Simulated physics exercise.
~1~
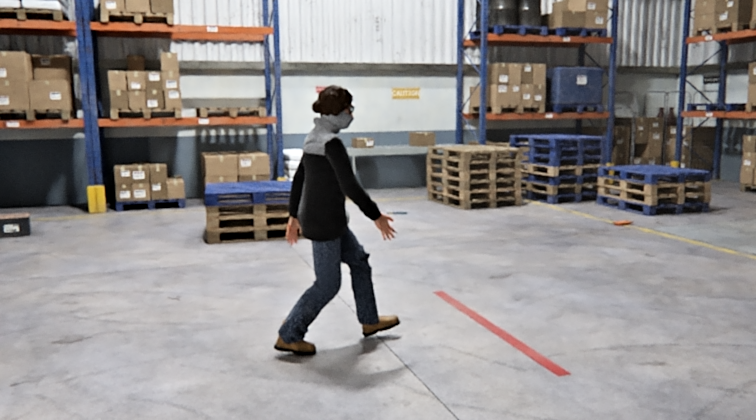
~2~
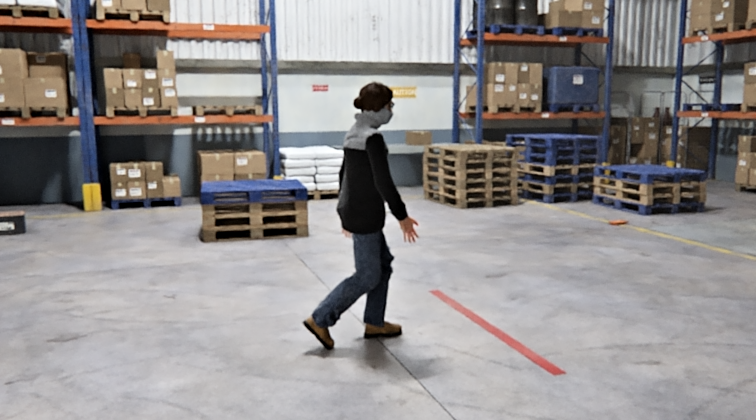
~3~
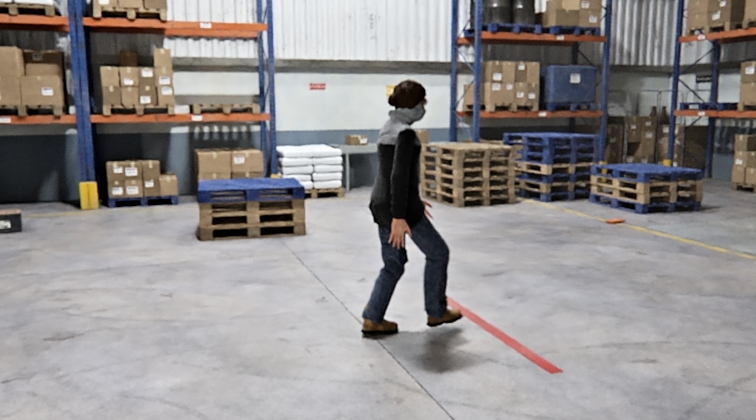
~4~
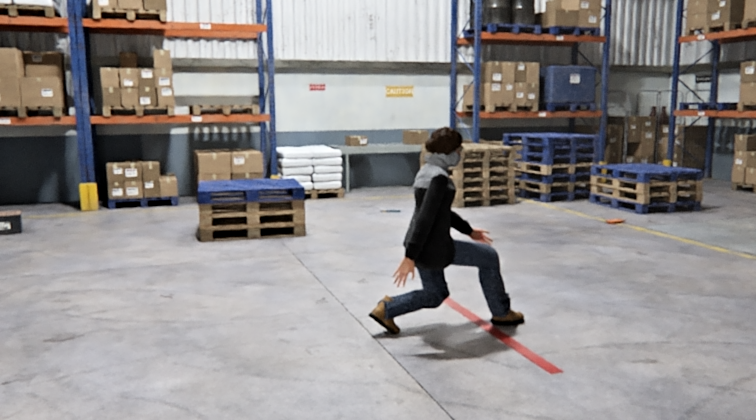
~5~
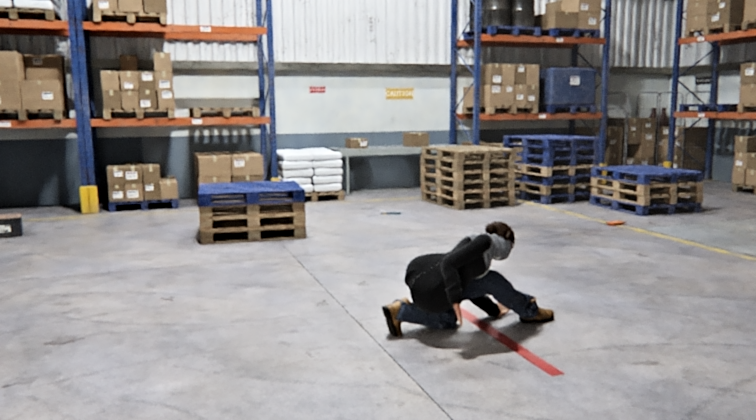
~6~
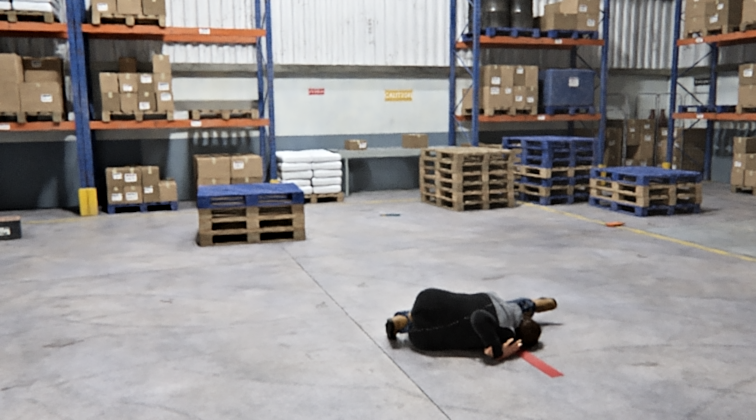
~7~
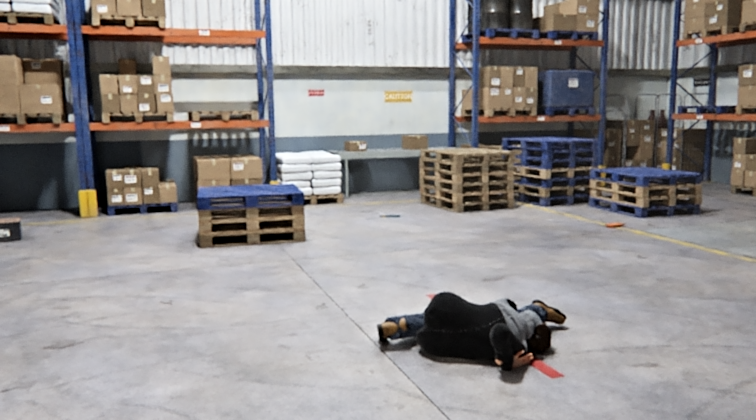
The footage shows a person in a dark jacket and jeans striding right, empty-handed, across a warehouse floor toward a strip of red tape, then sinking at the knees, folding forward and collapsing, ending curled on the floor with chest and hips short of the tape.
